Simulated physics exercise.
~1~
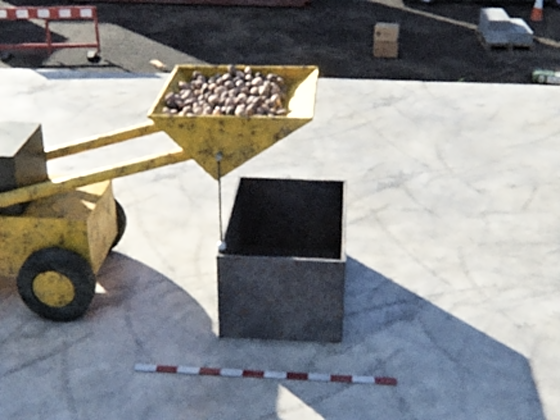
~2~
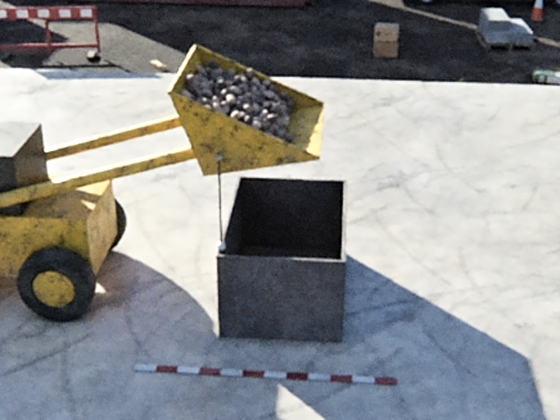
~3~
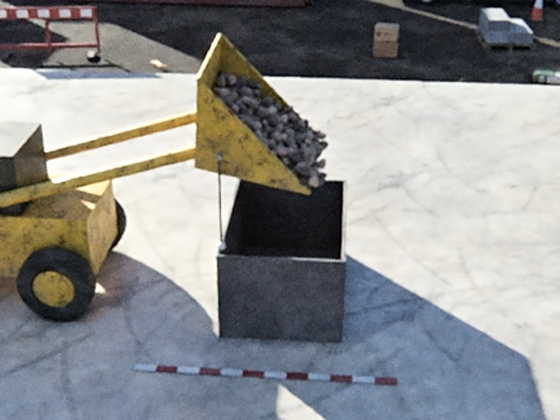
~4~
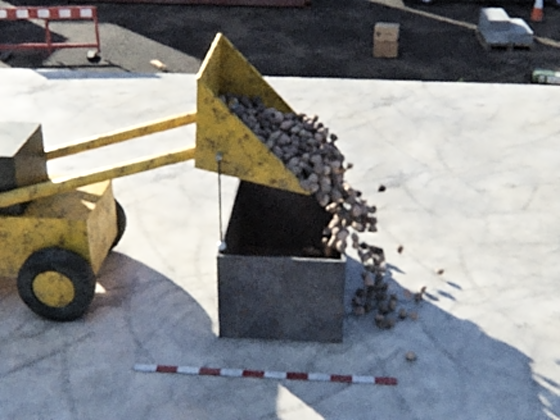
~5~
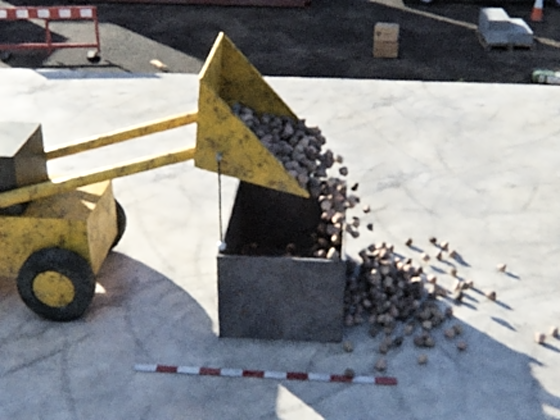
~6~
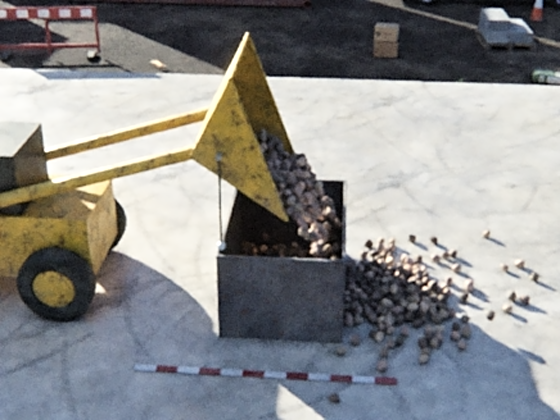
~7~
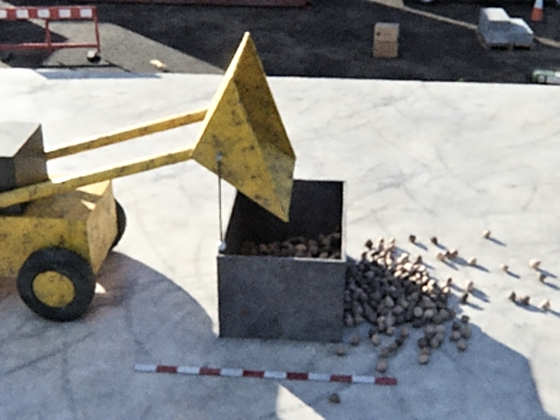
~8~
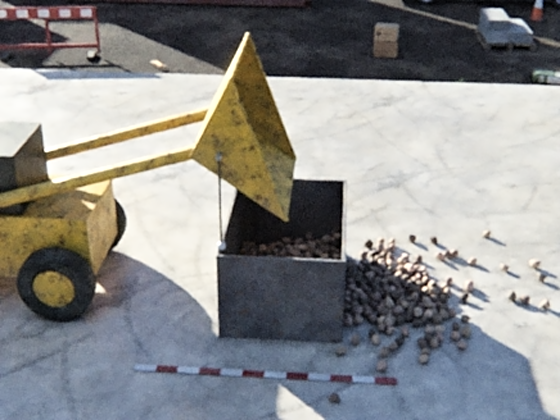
On a pale paved yard, a yellow loader tips stones into a bin, spilling some beyond it.
